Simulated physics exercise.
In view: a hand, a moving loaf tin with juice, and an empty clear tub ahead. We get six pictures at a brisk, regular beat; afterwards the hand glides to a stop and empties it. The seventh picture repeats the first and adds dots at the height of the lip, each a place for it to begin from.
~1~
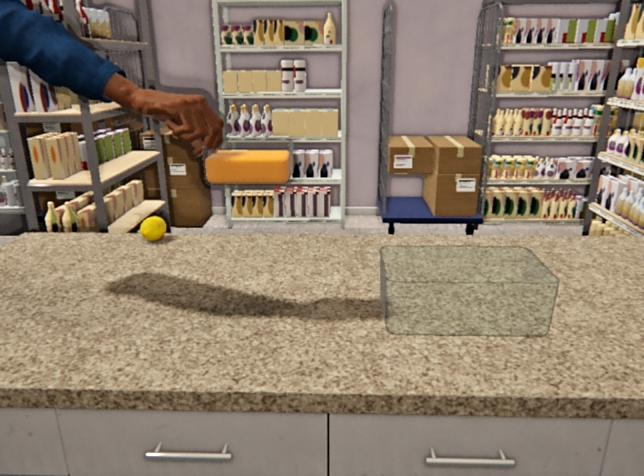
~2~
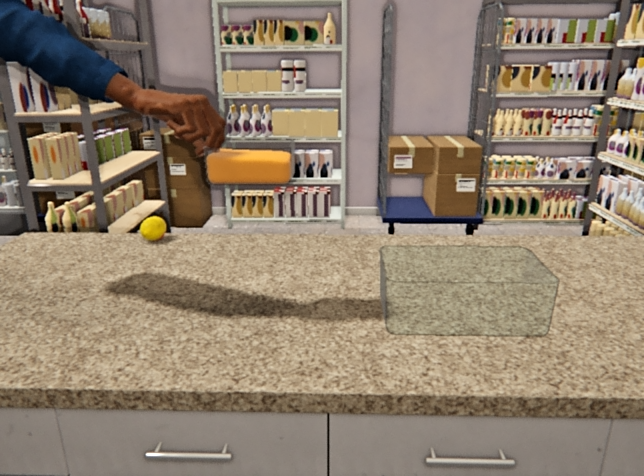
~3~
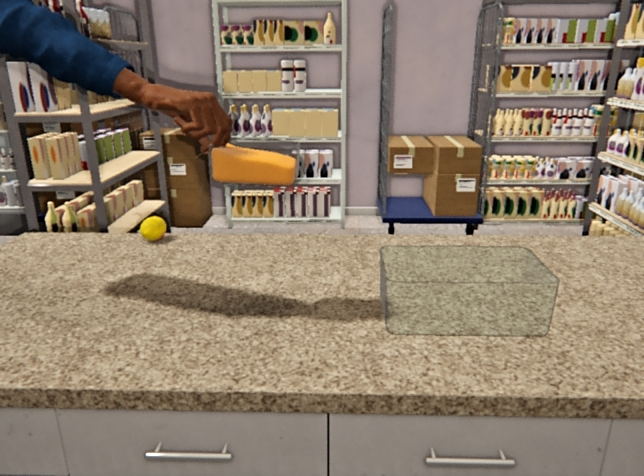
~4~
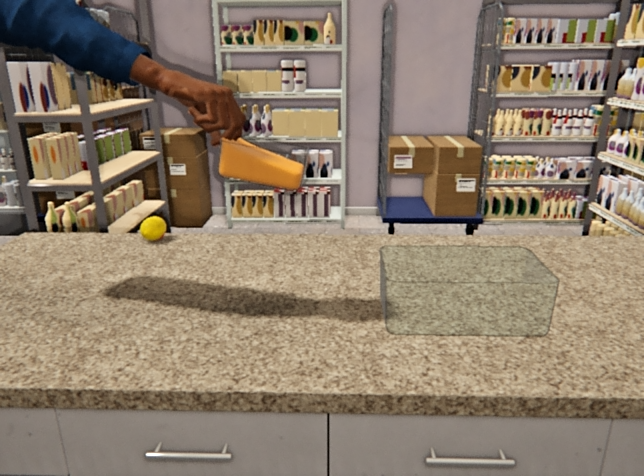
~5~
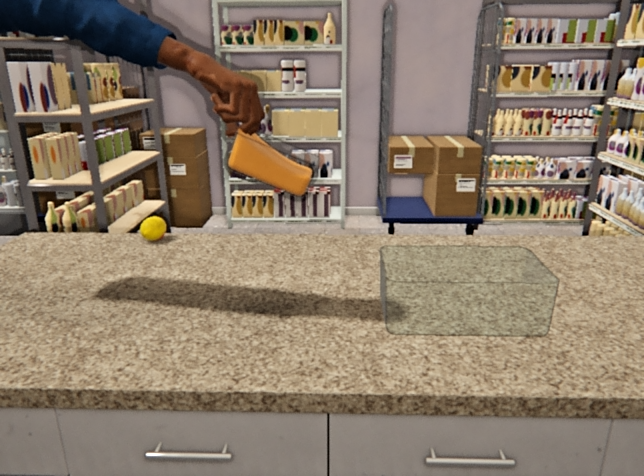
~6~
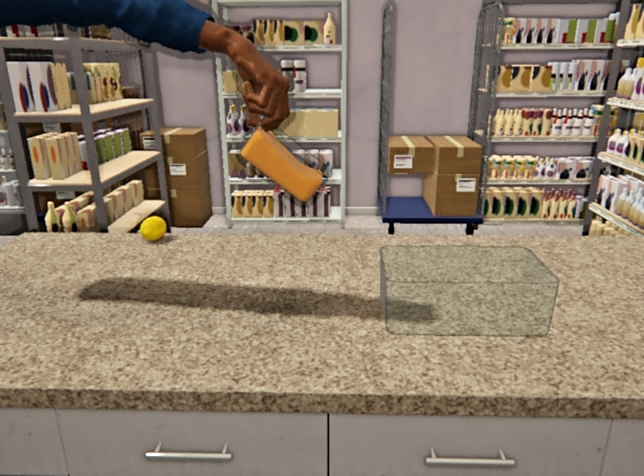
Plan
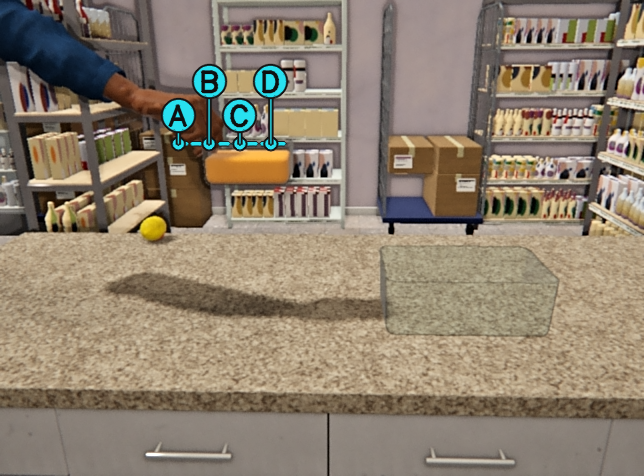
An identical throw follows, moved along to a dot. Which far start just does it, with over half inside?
Use place D.
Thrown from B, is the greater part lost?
Yes, it does.
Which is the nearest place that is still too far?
C it is.
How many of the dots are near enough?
One.
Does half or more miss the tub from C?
Yes.
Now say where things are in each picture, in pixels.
Upright, lip at (289, 143); tub from (385, 332) to (548, 334); nothing has left yet.
Upright, lip at (291, 143); nothing has left yet.
Tipped about 3°, lip at (297, 145); nothing has left yet.
Tipped about 11°, lip at (307, 151); nothing has left yet.
Tipped about 23°, lip at (318, 160); nothing has left yet.
Tipped about 38°, lip at (328, 172); nothing has left yet.
On the marked copy, A at (178, 143); B at (209, 143); C at (239, 143); D at (270, 143).
For place A, about 0 % lands in the tub, 100 % falls short.
For place B, about 0 % lands in the tub, 97 % falls short and 3 % goes beside or beyond.
For place C, about 19 % lands in the tub, 75 % falls short and 6 % goes beside or beyond.
For place D, about 72 % lands in the tub, 24 % falls short and 4 % goes beside or beyond.
